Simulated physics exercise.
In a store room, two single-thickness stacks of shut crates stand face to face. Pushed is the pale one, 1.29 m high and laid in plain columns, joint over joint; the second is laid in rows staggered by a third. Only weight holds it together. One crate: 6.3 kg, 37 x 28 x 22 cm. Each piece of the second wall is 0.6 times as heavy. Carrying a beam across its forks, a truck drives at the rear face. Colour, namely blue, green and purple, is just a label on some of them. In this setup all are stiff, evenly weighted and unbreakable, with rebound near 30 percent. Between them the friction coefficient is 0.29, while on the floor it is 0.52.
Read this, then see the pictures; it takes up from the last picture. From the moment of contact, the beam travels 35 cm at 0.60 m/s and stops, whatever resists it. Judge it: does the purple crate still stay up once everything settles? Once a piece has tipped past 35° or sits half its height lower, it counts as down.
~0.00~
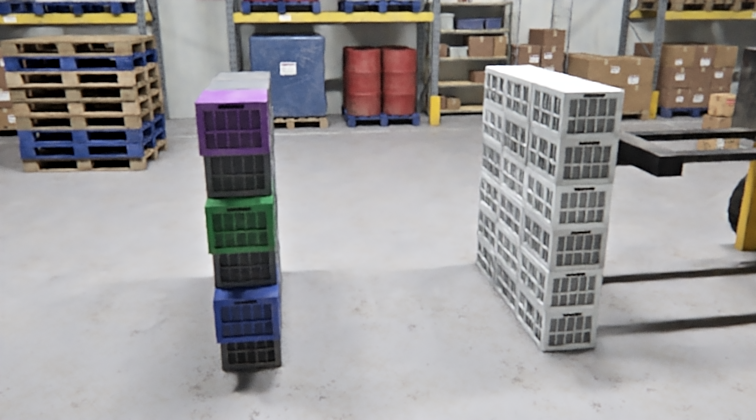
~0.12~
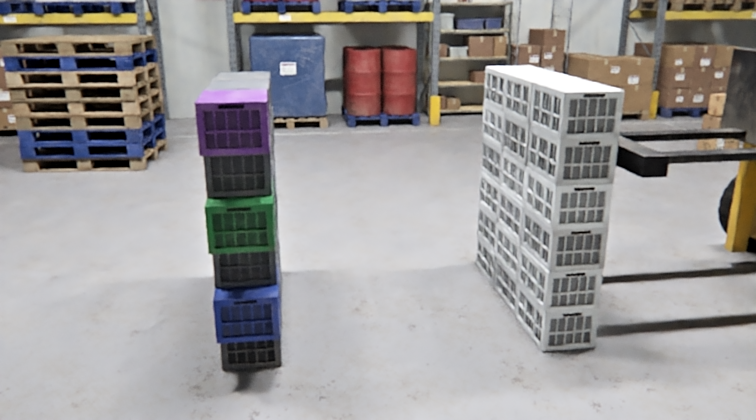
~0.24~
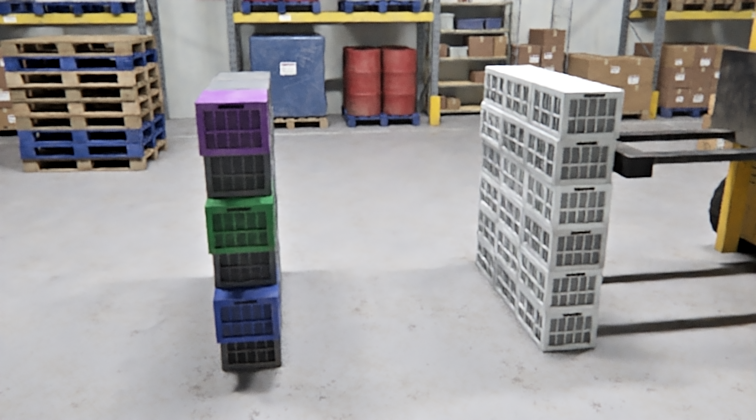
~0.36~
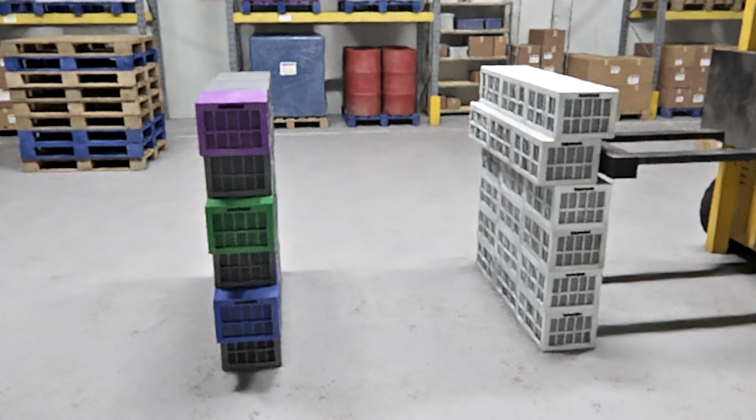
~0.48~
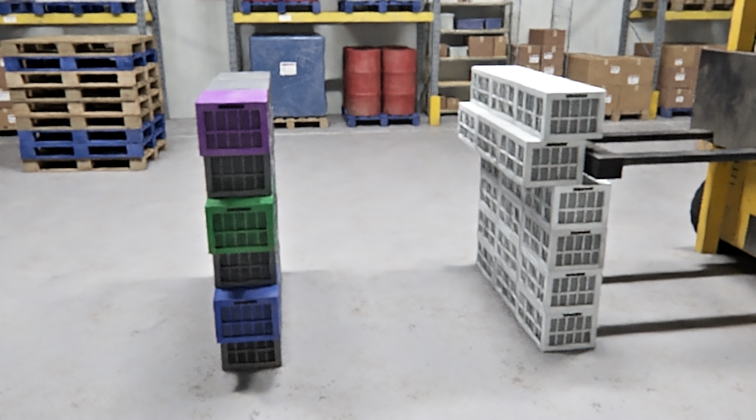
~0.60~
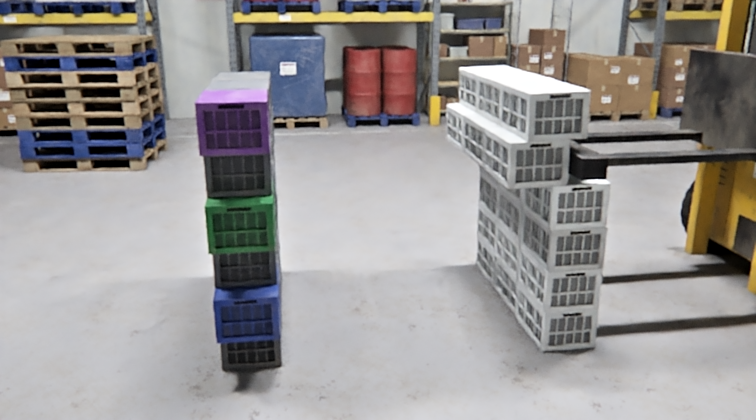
Once it settles, the piece is still up.
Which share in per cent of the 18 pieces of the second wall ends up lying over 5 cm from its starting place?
I get 0 %.
After 0.84 s, 4 of the pale wall down; none of the 18 crates of the second wall down; purple crate unmoved.
After 1.18 s, 6 of the pale wall down; none of the 18 crates of the second wall down; purple crate unmoved.
In the end (2.2 s), 6 of the pale wall down; none of the 18 crates of the second wall down, 1 disturbed; purple crate unmoved; green crate unmoved; blue crate 42 mm from its place. From the last view, middles, purple crate near (235, 121), green crate near (241, 216).
